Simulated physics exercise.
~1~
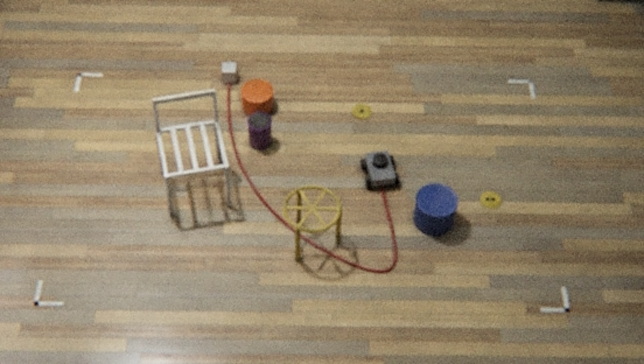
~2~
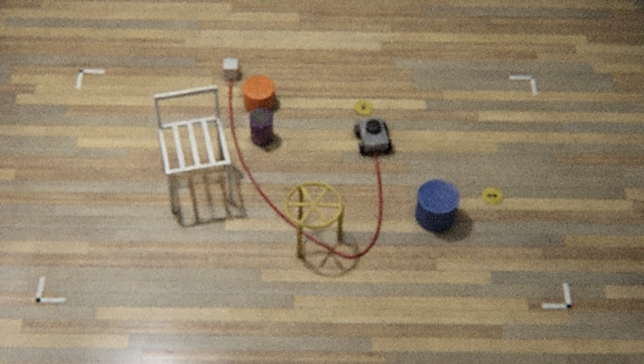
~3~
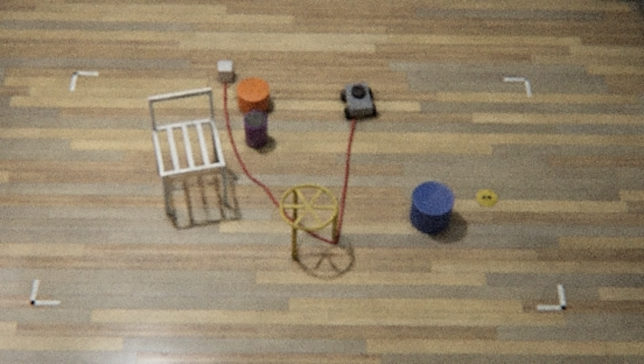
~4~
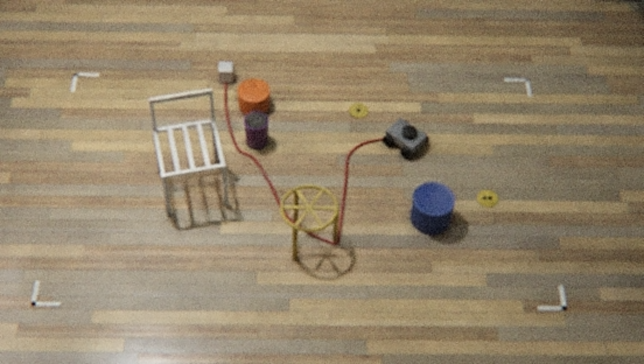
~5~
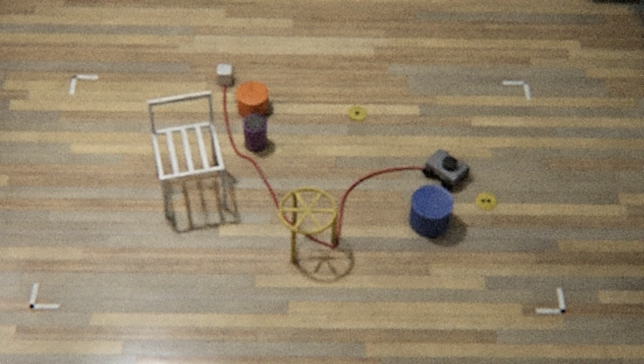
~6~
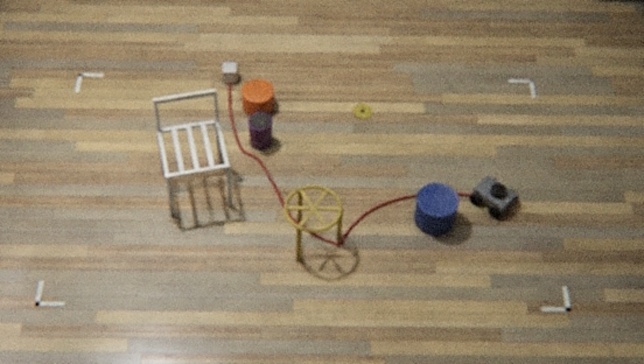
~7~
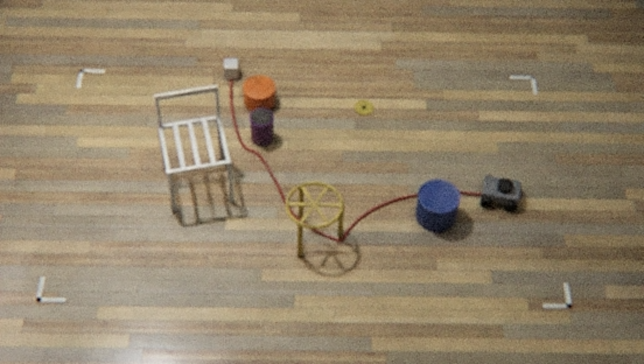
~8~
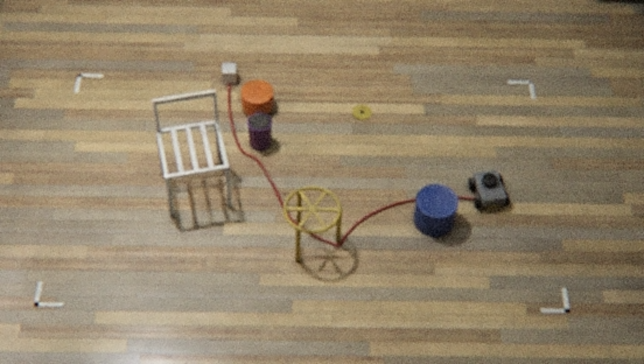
To begin with, a small grey cart sits on a striped wooden floor, its red lead looping past a yellow stool to a small pale box near an orange tub, a purple pot and a white chair. The cart rolls up and slightly left to the upper yellow mark, drawing the loop in against the stool's legs. It then turns and heads down and right, pulling the lead into a bend from the stool. Passing above the blue bin, it reaches the right-hand mark and stops. The lead ends stretched past the bin, while the chair and stool remain in place.
